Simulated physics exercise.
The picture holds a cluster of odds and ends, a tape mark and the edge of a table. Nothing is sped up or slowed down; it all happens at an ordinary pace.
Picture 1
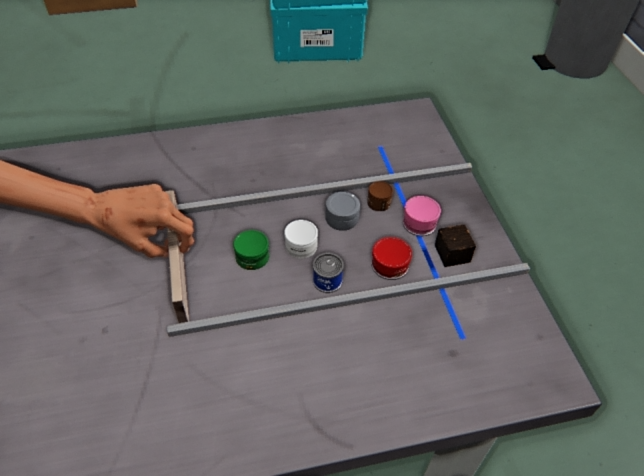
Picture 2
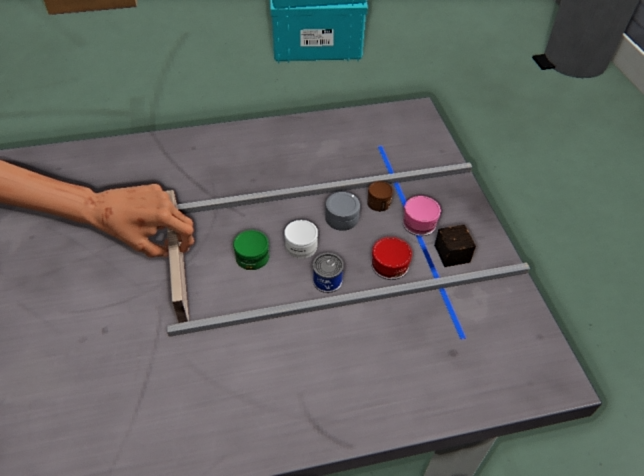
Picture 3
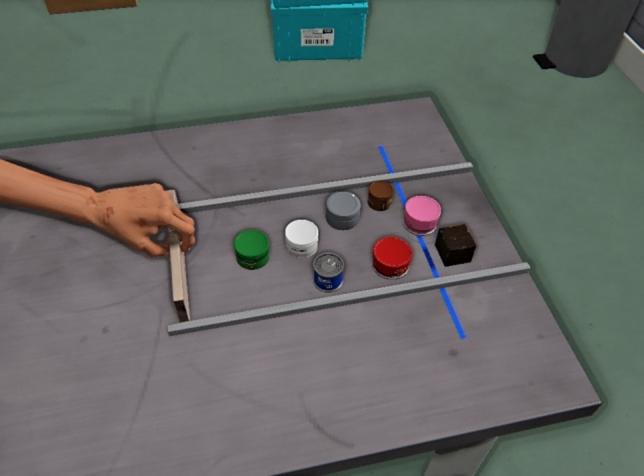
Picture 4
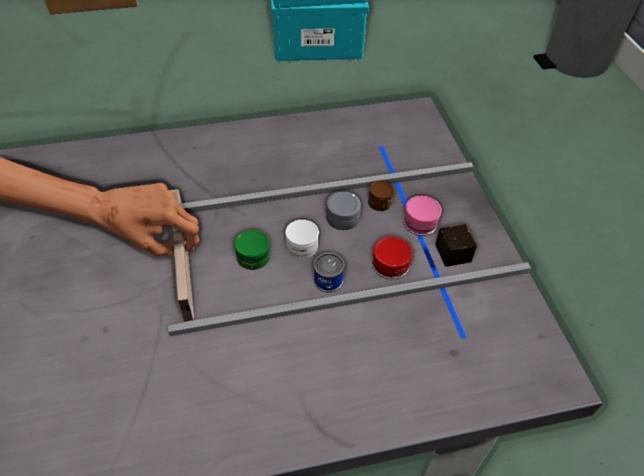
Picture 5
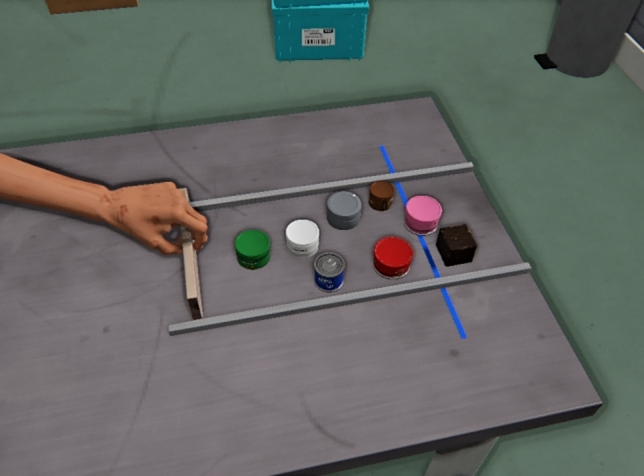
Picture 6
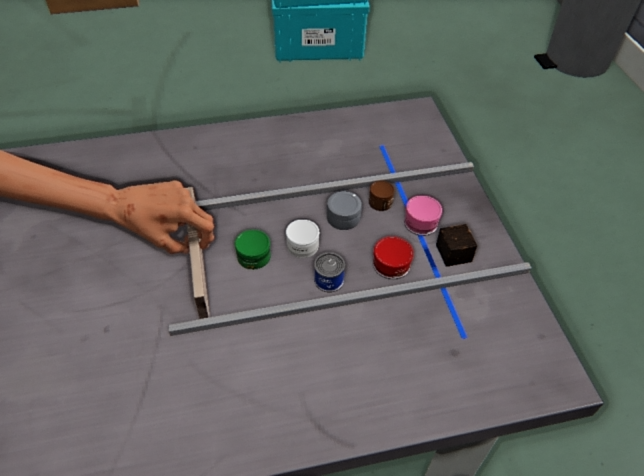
A hand held a thin board upright between two rails on a grey table, then slid it slightly right toward a group of colourful tins and a dark block, which all stayed still.
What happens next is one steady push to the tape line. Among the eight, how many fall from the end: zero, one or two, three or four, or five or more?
Falling from the end: Zero.
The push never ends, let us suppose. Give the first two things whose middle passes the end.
Earliest first: The black block, then the pink tin.
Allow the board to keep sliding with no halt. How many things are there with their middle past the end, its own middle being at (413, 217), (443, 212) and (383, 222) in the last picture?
Per position: 0 / 1 / 0.
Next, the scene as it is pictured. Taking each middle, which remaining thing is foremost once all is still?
The black block winds up nearest.
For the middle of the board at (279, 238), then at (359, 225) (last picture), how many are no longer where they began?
Answer - first 2, then 7.
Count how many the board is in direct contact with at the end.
It touches 3.
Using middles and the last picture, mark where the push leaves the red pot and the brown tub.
The red pot comes to rest close to (476, 247), while the brown tub rests close to (427, 180).
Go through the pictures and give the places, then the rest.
In the first frame, black block (455, 246); pink tin (421, 216); brown tub (380, 197); board (176, 254); tape (416, 229).
In the second frame, pink tin (421, 216); grey lid (342, 211).
In the third frame, brown tub (380, 196); red pot (392, 258).
In the fourth frame, black block (456, 245); white tub (302, 239).
In the fifth frame, pink tin (422, 216); green tub (253, 250).
In the sixth frame, black block (456, 245); pink tin (423, 216); brown tub (381, 196); board (196, 251); tape (417, 229).
Soon after, none off yet; black block at rest near (456, 245); pink tin at rest near (423, 216); brown tub at rest near (381, 196).
At rest, the number that fall off is zero.
